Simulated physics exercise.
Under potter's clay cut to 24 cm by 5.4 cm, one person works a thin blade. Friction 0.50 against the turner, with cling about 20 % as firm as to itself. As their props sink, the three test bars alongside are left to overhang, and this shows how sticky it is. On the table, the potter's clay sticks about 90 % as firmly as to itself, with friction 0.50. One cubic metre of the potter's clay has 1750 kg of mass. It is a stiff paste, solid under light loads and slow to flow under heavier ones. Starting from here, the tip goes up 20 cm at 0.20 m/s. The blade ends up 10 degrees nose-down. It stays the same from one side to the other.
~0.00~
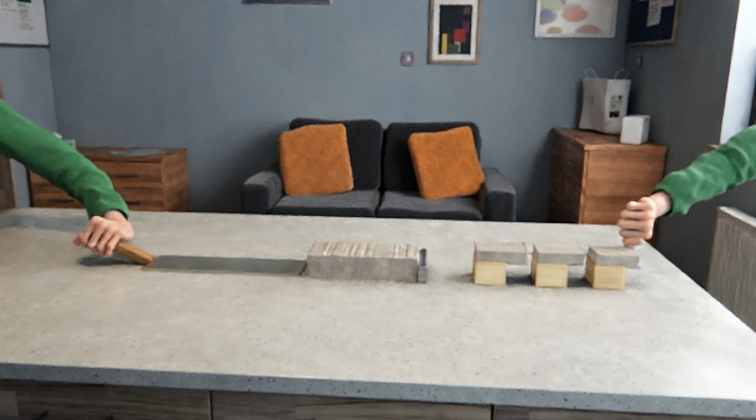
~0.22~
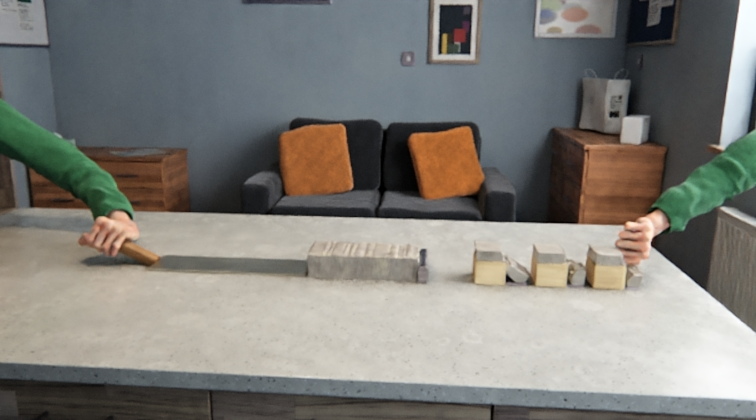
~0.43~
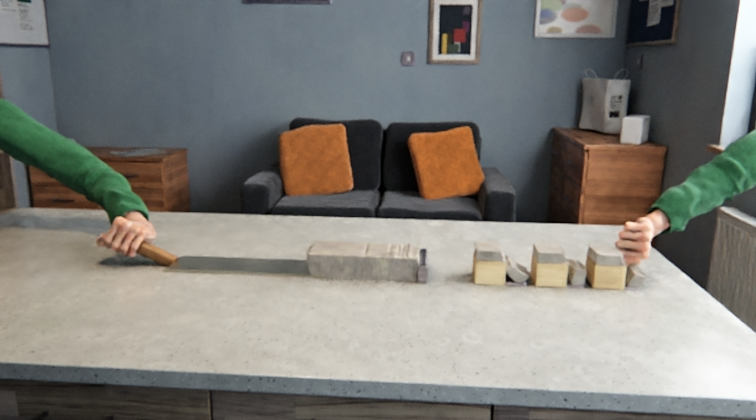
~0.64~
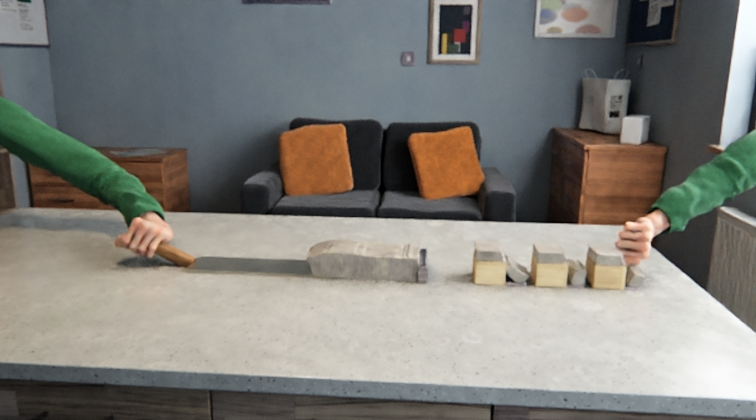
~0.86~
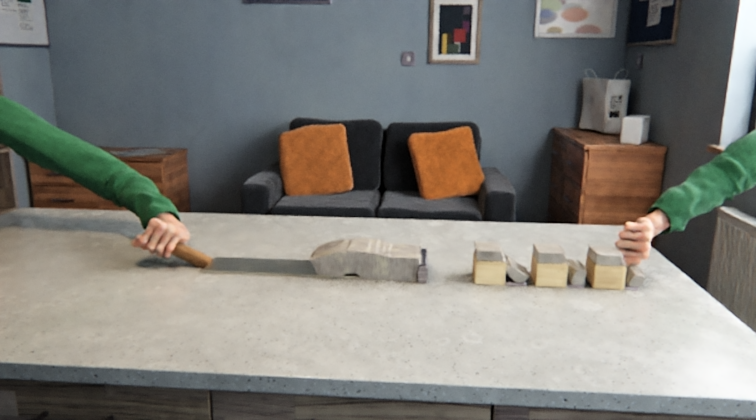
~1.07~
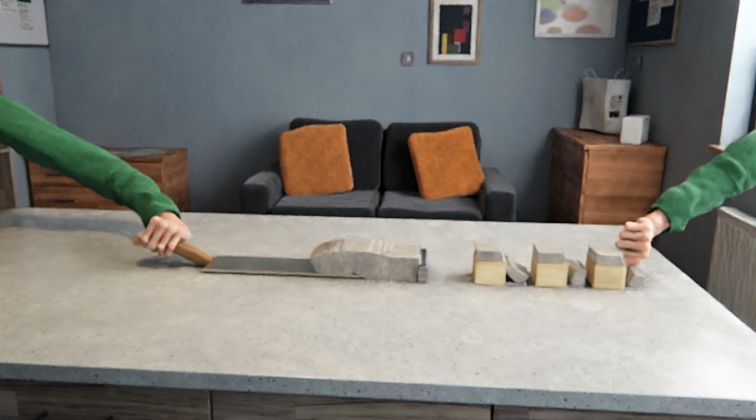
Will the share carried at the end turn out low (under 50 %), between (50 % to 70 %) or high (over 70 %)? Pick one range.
It will turn out low.
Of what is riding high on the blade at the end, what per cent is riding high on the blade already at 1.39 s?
Near 0 in a hundred.
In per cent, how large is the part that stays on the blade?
I'd say around 40 %.
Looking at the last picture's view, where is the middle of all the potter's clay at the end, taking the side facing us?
About (366, 230).
After 1.39 s, the tip is 6.6 cm up.
After 1.77 s, the tip is 14 cm up.
After 2.15 s, the tip is 20 cm up and 40 % is riding high on the blade.
After 2.53 s, the tip is 20 cm up and 40 % is riding high on the blade.
After 2.63 s, at the end, the tip is 20 cm up and 40 % is riding high on the blade.
